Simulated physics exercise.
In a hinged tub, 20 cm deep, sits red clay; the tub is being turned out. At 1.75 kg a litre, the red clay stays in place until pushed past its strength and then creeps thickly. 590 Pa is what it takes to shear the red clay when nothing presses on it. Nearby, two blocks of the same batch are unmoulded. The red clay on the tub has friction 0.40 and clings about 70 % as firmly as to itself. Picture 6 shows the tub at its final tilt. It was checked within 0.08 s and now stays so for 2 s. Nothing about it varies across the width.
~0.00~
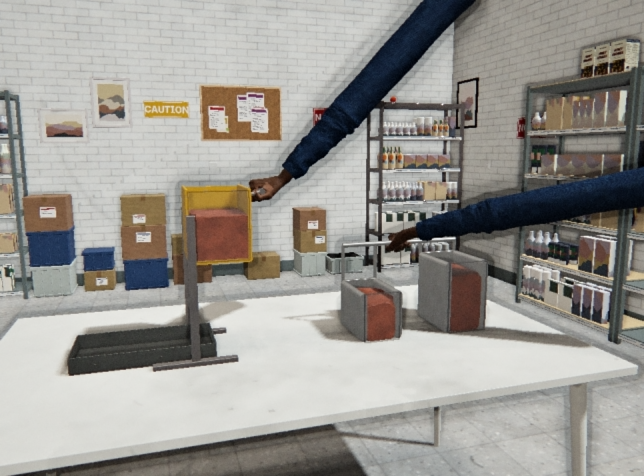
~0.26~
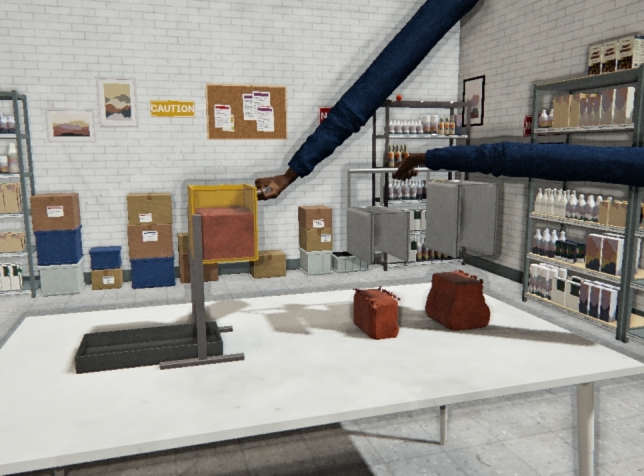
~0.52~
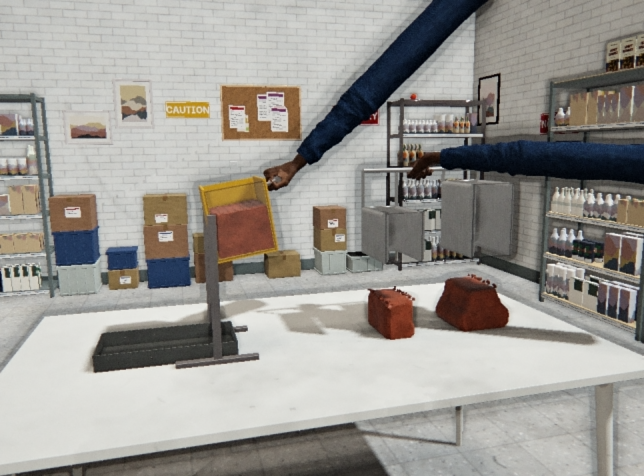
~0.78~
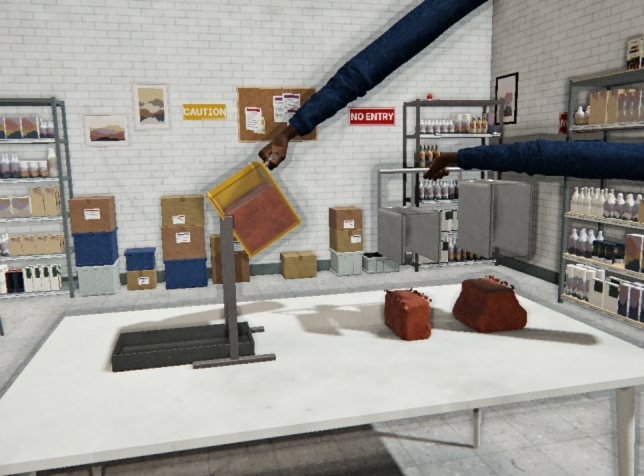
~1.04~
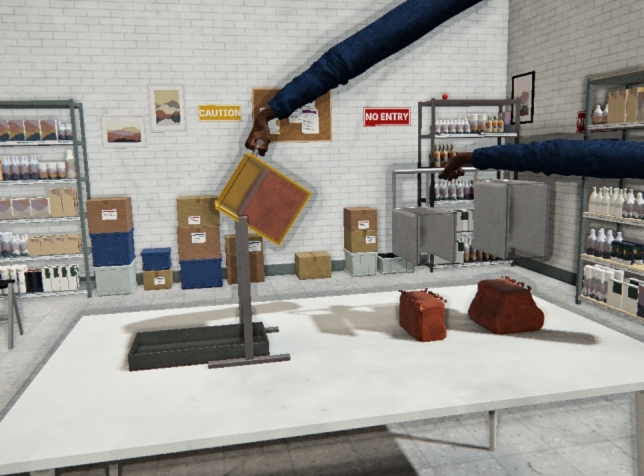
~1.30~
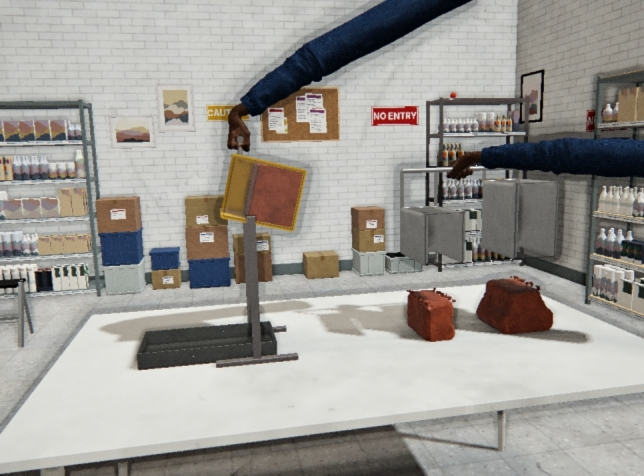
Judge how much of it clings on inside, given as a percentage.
Something like 100 % clings on inside.
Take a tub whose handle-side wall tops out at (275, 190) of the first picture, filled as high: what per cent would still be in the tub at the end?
It would be near 100 %.
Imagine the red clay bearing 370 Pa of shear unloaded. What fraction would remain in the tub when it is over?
In that case some 100 per cent.
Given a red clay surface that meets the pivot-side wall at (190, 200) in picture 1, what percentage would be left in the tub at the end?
Roughly 100 per cent would still be in the tub at the end.
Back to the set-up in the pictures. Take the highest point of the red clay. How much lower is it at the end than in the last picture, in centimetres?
0 cm.
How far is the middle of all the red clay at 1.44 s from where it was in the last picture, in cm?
It has moved close to 0 cm.
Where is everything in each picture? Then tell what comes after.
Handle-side rim at (248, 190), tilt 0 degrees; highest point of the red clay at (217, 216); test blocks 13 cm, 20 cm high (left to right), in the first frame.
Handle-side rim at (253, 189), tilt 0 degrees; highest point of the red clay at (223, 214); test blocks 13 cm, 17 cm high (left to right), in the second frame.
Handle-side rim at (263, 181), tilt 9 degrees; highest point of the red clay at (263, 206); test blocks 13 cm, 15 cm high (left to right), in the third frame.
Handle-side rim at (259, 164), tilt 32 degrees; highest point of the red clay at (271, 187); test blocks 13 cm, 15 cm high (left to right), in the fourth frame.
Handle-side rim at (249, 156), tilt 56 degrees; highest point of the red clay at (272, 172); test blocks 13 cm, 15 cm high (left to right), in the fifth frame.
Handle-side rim at (234, 157), tilt 76 degrees; highest point of the red clay at (262, 165); test blocks 13 cm, 15 cm high (left to right), in the sixth frame.
By 1.44 s, the tub is at 76 degrees and holds 100 %.
By 1.61 s, the tub is at 76 degrees and holds 100 %.
By 1.78 s, the tub is at 76 degrees and holds 100 %.
By 1.95 s, the tub is at 76 degrees and holds 100 %.
By 3.30 s, at the end, the tub is at 76 degrees and holds 100 %.
